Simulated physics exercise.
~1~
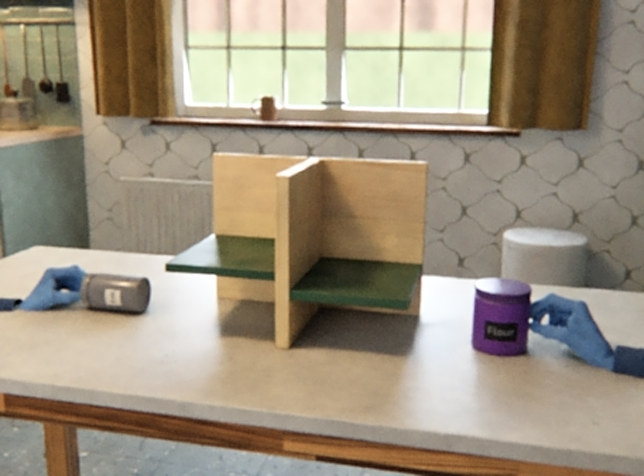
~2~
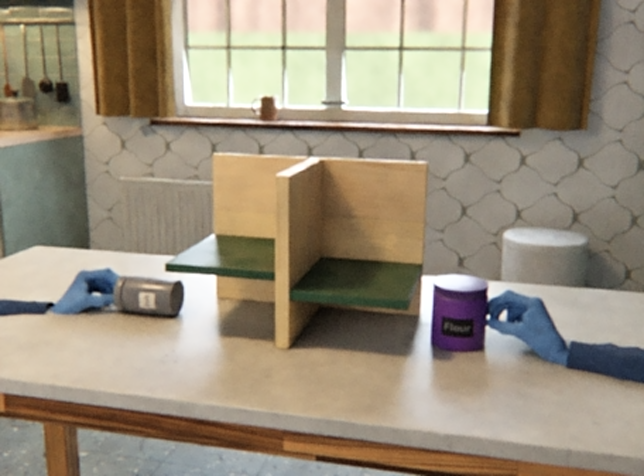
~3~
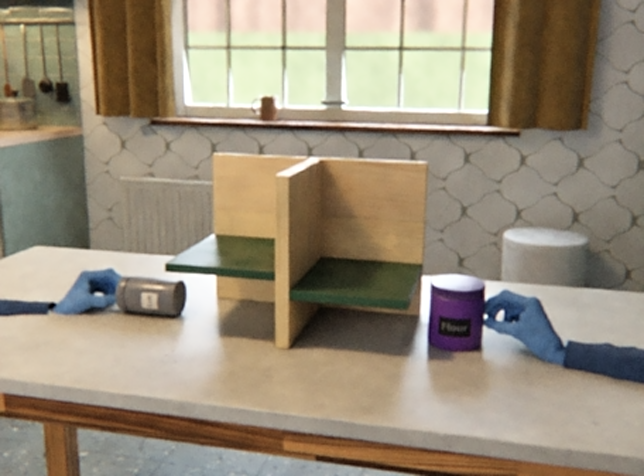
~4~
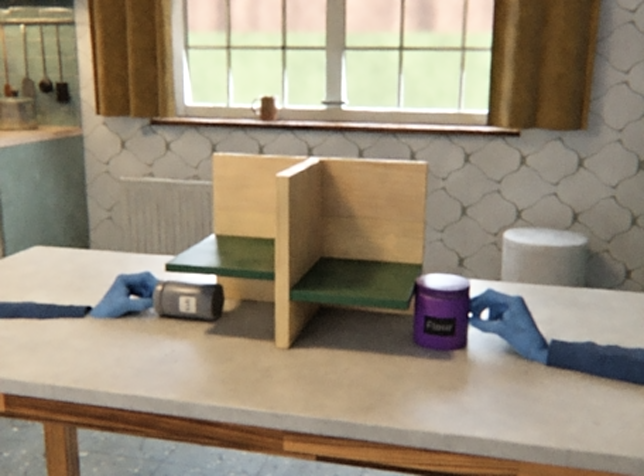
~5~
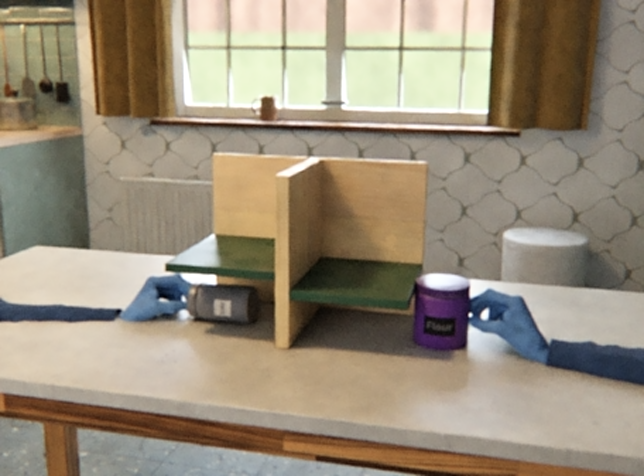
At the start, a low wooden rack with green shelves stands on a table in front of a window, with a grey jar lying on its side to the left and an upright purple flour jar to the right. Two blue-gloved hands push the jars inward toward the rack. After a brief near-pause, the grey jar slides partway beneath the left shelf, while the purple jar reaches the edge of the right one and stops. Finally, the left hand pushes the grey jar farther under, clearing the shelf, but the purple jar, too tall to fit, stays caught at the opening.
